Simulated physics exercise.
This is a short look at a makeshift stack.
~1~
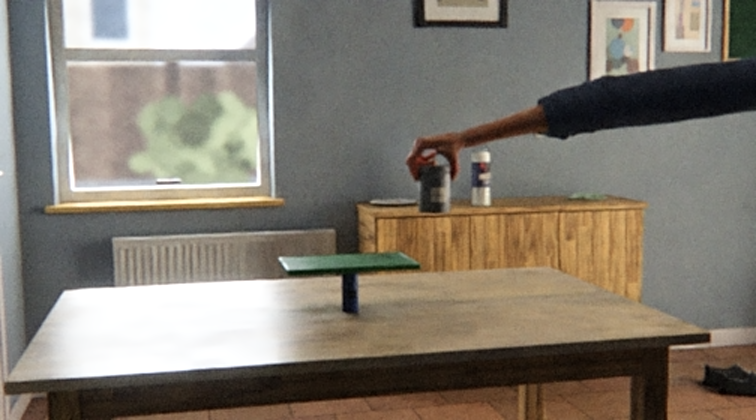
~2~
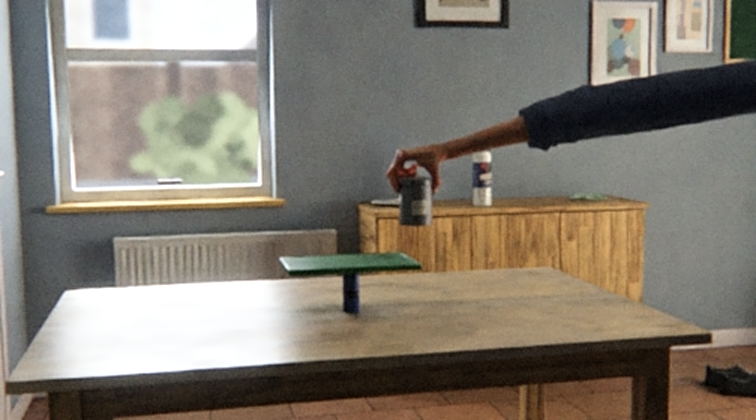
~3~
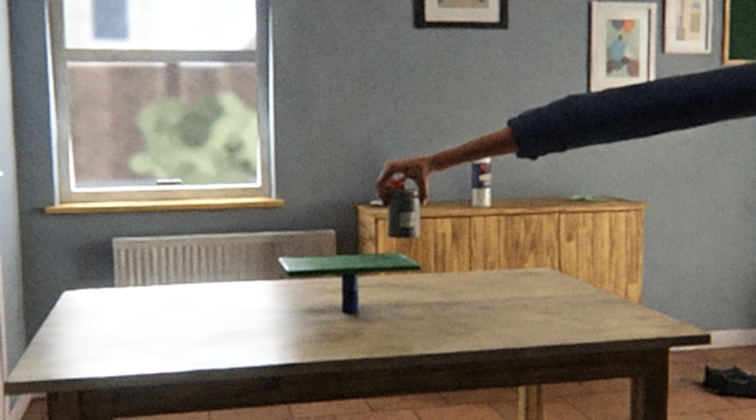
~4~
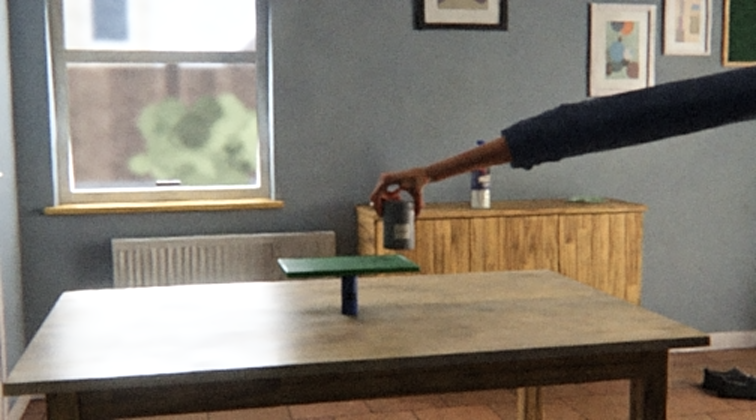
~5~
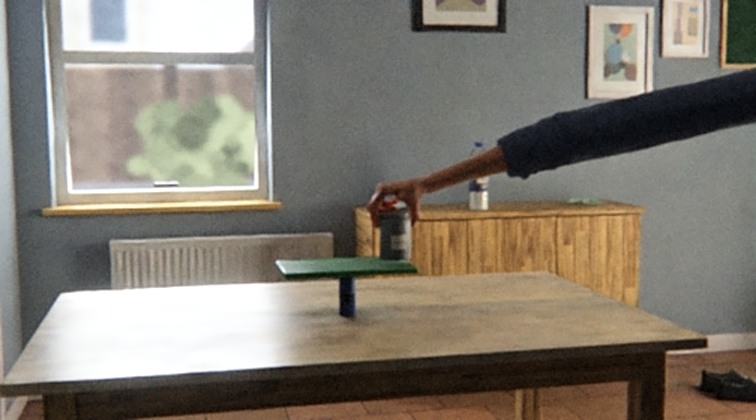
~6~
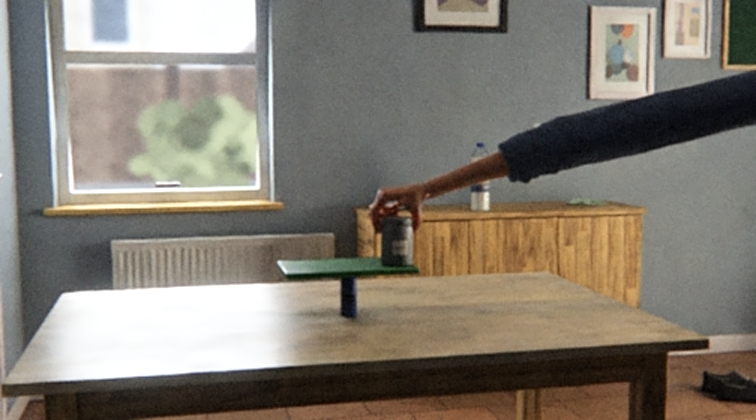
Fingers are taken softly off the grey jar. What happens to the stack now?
Falls down.
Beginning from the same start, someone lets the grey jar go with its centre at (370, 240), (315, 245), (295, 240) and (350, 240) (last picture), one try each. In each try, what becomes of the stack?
Topples, topples, topples, stands firm.
Then, 0.40 s past the last view, grey jar now fallen; green lid rocked 52° from its first pose; blue shaker rocked 5° from its first pose.
Then, 0.60 s past the last view, green lid now fallen; blue shaker on its side.
Finally, fallen, grey jar, blue shaker and green lid. The stack comes apart.
